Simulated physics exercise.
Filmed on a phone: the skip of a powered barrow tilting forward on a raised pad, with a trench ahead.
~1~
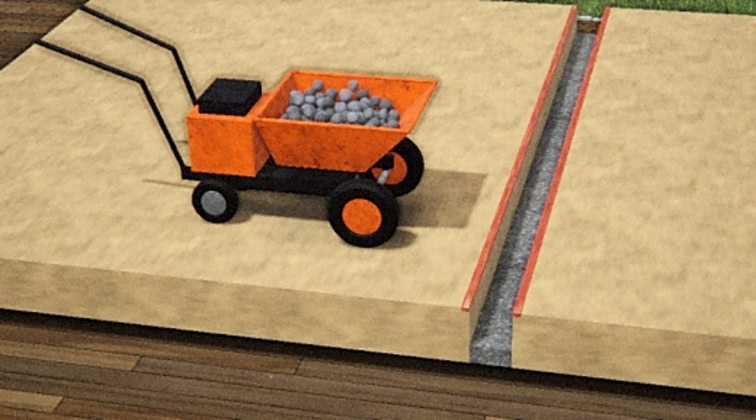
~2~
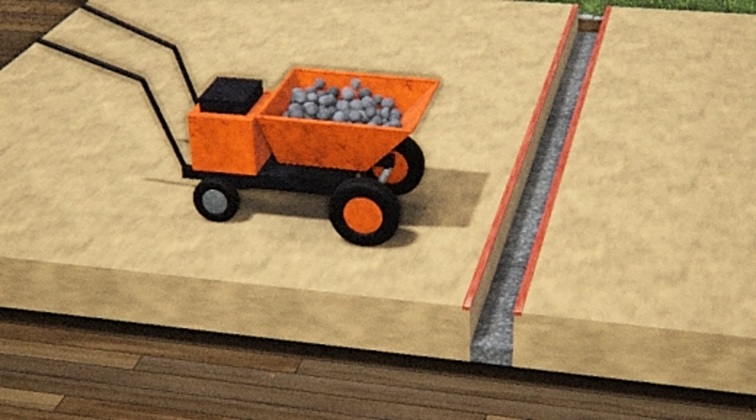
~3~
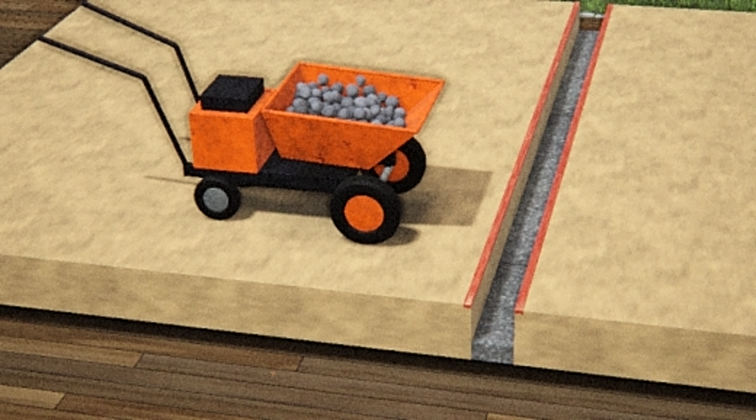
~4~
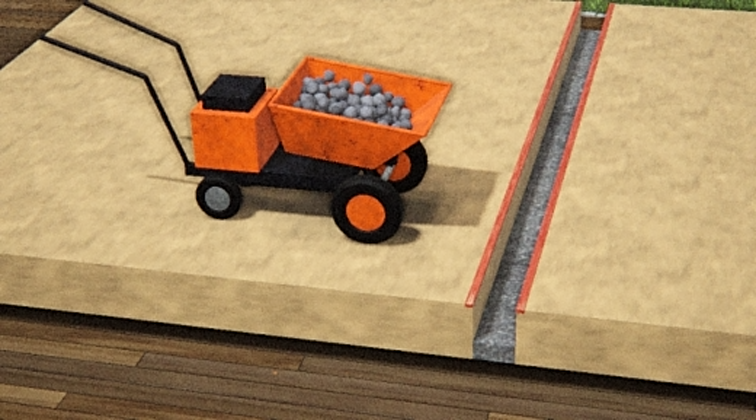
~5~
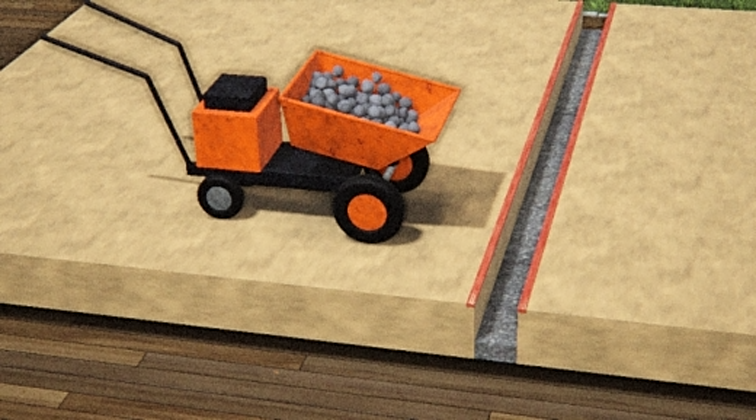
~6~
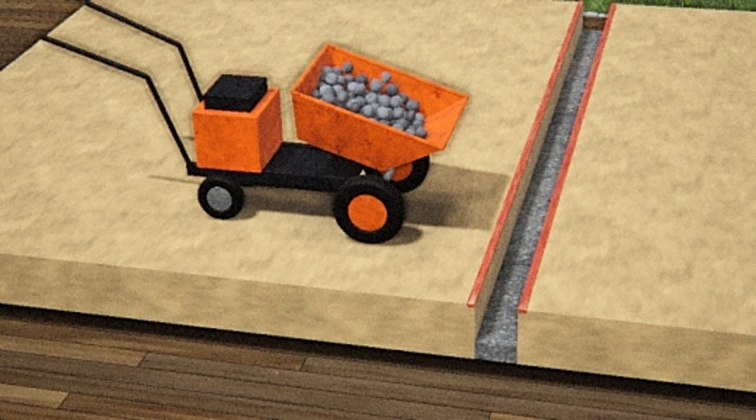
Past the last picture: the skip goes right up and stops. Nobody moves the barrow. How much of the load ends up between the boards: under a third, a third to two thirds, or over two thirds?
Over two thirds.
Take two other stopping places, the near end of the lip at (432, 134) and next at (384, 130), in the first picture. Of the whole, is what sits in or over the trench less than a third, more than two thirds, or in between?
One: Above two thirds. Two: One to two thirds.
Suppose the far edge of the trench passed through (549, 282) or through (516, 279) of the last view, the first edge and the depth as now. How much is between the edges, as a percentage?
About 90 and 50 per cent.
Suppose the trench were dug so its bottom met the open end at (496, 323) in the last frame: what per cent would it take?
About 60 per cent.
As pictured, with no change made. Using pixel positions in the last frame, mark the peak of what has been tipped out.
About (521, 222).
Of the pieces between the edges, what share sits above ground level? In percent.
10 per cent or so.
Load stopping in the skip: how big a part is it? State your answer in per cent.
It works out near 10 percent.
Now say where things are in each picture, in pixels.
Lip of the skip at (409, 132), level; top of the load at (329, 103), round cobbles; first edge of the trench at (476, 279); far edge at (526, 284), the trench under half as wide as the skip, and about as deep as wide, in the first picture.
Lip of the skip at (412, 131), level; top of the load at (322, 111), in the second picture.
Lip of the skip at (417, 132), tipped barely; top of the load at (326, 107), in the third picture.
Lip of the skip at (425, 135), tipped a little; top of the load at (320, 101), in the fourth picture.
Lip of the skip at (434, 141), tipped a little; top of the load at (319, 97), in the fifth picture.
Lip of the skip at (442, 149), tipped clearly; top of the load at (328, 93); first edge of the trench at (481, 275); far edge at (531, 280), in the sixth picture.
Soon, skip tipped steeply; all in the skip.
A while on, skip tipped right over; about two thirds in the skip; a small part short of the trench; about a quarter in or heaped over the trench.
Towards the end, skip tipped right over; a small part in the skip; a small part short of the trench; most in or heaped over the trench; a small part beyond it.
Finally, skip tipped right over; a small part in the skip; a small part short of the trench; most in or heaped over the trench; a small part beyond it.
